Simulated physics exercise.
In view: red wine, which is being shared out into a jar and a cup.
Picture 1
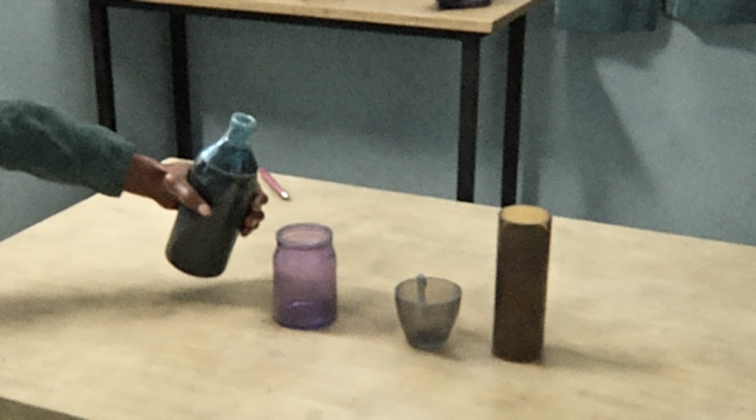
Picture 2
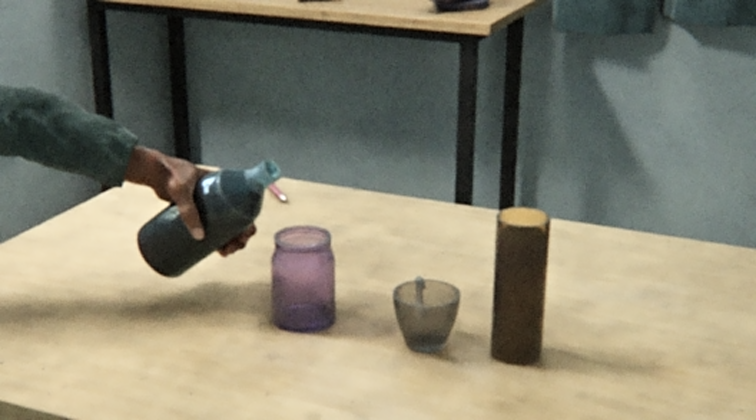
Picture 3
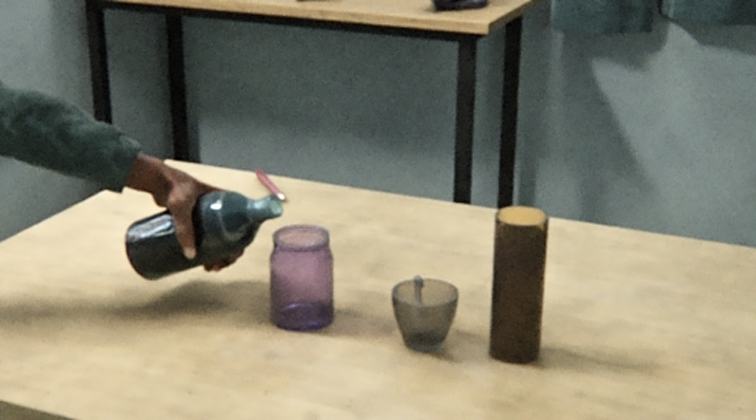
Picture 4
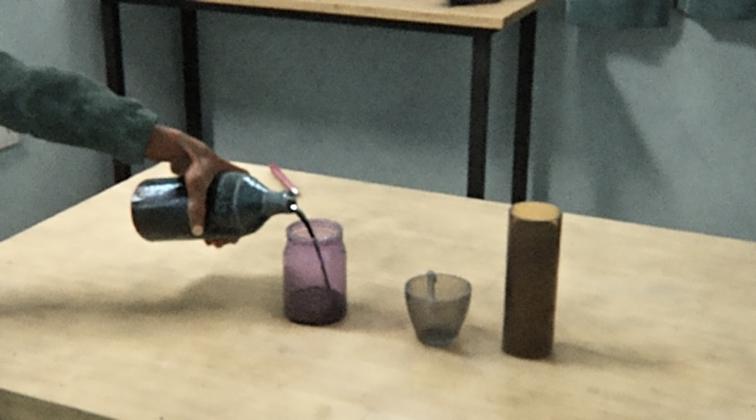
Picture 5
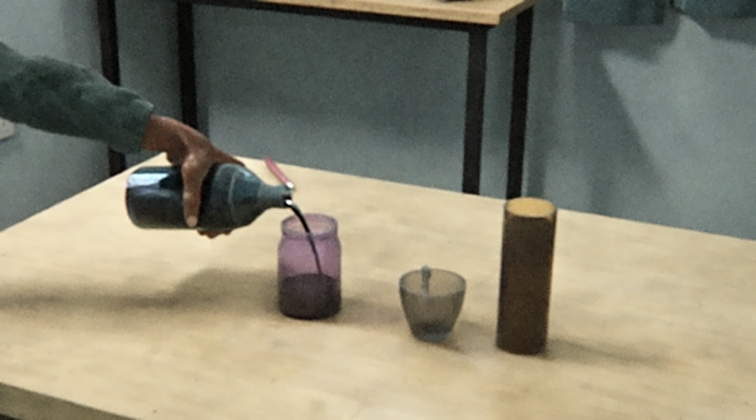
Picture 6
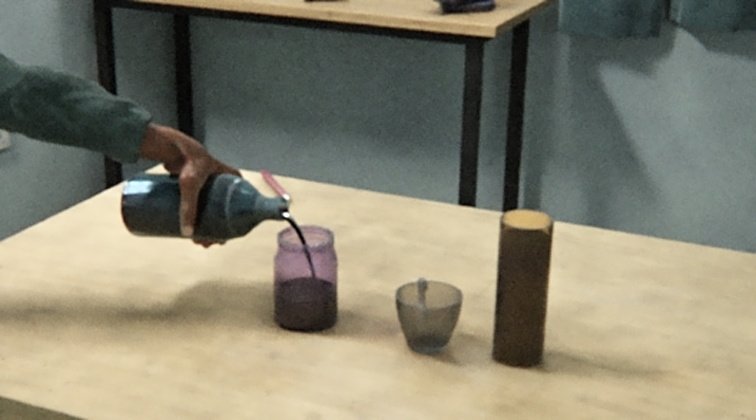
The footage shows a hand tilting a dark bottle over a wooden table, then pouring dark liquid into a purple jar, where the level rises, while a small empty cup and a tall brown glass stand to the right.
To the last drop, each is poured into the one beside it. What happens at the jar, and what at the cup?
At the end, I expect the jar will spill, I expect the cup will spill.
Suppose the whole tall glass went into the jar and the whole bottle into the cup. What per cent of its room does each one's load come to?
Estimate: 80 in a hundred, then 370 in a hundred.
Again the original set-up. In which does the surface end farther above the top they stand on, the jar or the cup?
That would be in the jar.
Shortly, the jar is nearly full.
Then, the jar is full to the brim, some went over its rim.
At the finish, the jar is full to the brim, some went over its rim; the cup is full to the brim, some went over its rim.
